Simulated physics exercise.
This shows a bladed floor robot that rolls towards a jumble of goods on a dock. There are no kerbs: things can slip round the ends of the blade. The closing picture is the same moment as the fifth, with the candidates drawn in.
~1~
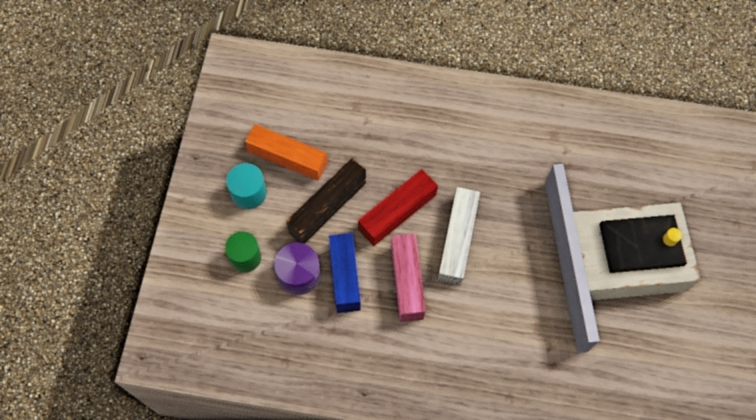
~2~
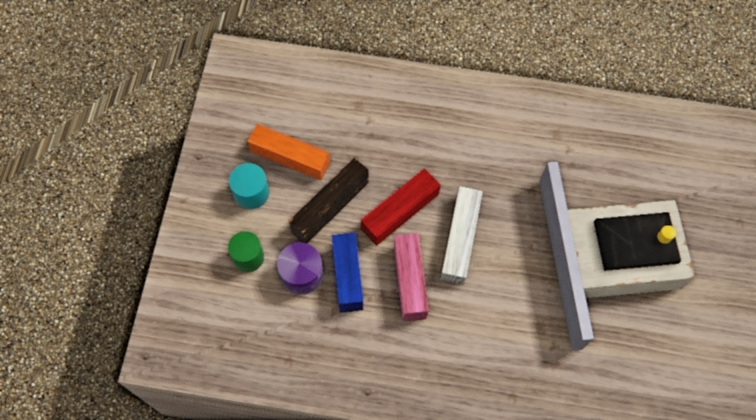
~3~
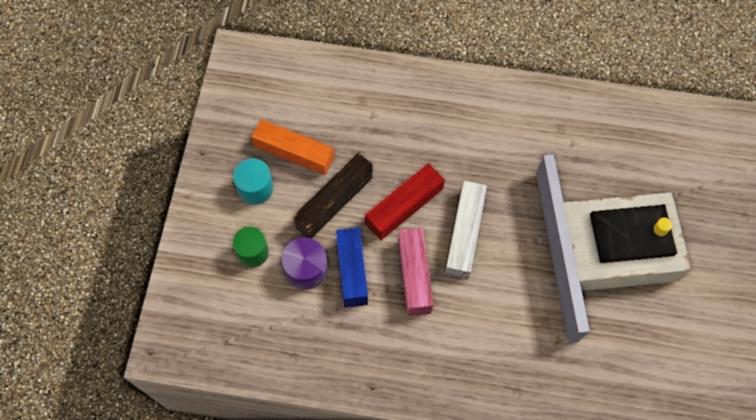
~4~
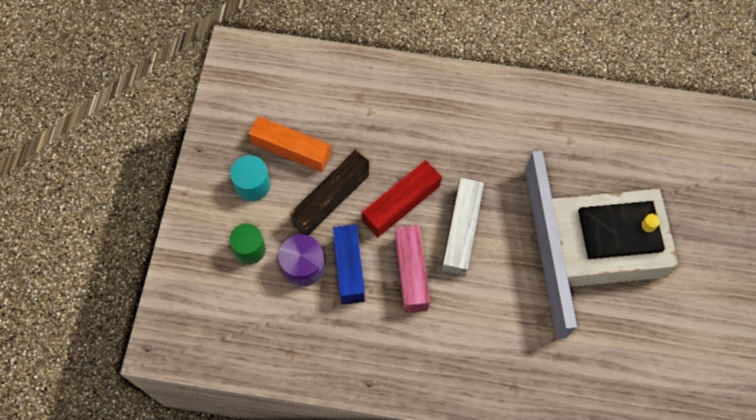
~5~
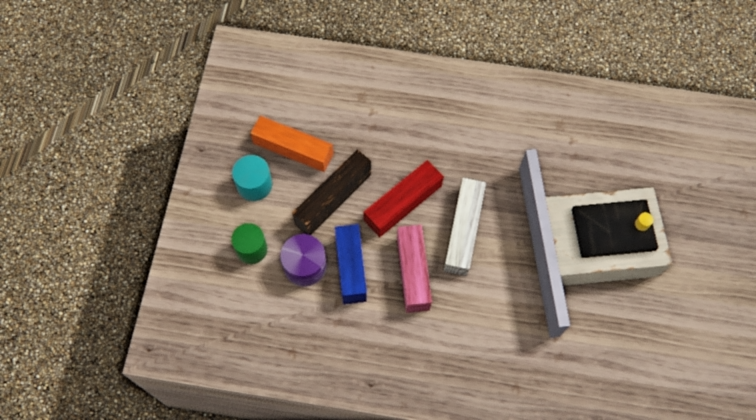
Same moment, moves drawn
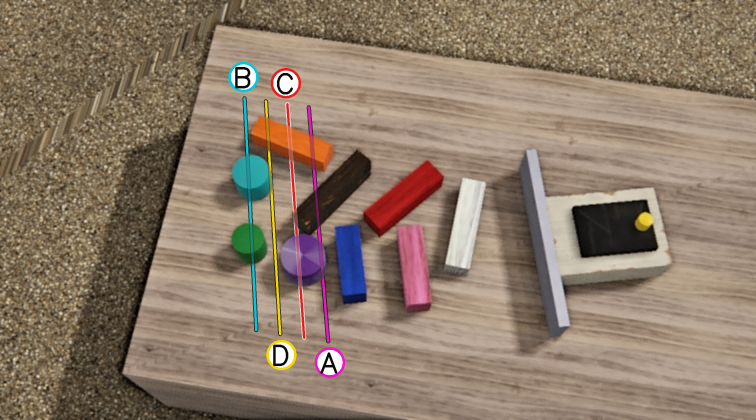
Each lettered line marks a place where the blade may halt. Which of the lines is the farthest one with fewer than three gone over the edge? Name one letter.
B is the last line within the limit.
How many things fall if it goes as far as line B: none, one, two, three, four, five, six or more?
By then, two.
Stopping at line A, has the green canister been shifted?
Yes.
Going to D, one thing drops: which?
The orange bar.
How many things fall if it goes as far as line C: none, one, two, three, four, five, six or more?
By then, none.
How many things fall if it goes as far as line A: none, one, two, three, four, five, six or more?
By then, none.
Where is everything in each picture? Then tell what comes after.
In the first frame, pink stick (408, 278); purple canister (298, 269); orange bar (287, 153).
In the second frame, robot (631, 241); blue stick (347, 273).
In the third frame, robot (628, 234); black bar (334, 197).
In the fourth frame, robot (616, 230); turquoise canister (251, 178).
In the fifth frame, robot (609, 228); pink stick (414, 269); purple canister (304, 261); orange bar (292, 144).
On the marked copy, A at (318, 218); B at (250, 208); C at (295, 215); D at (272, 211).
With B. Early on, robot (502, 212); pink stick (401, 268); red stick (386, 191).
Further on, robot (395, 197); orange bar (230, 132); turquoise canister (232, 173).
At the end, robot (311, 184); turquoise canister over the edge; orange bar over the edge; two fallen.
As for the rest, A is within the limit but short; C is within the limit but short; D is within the limit but short.
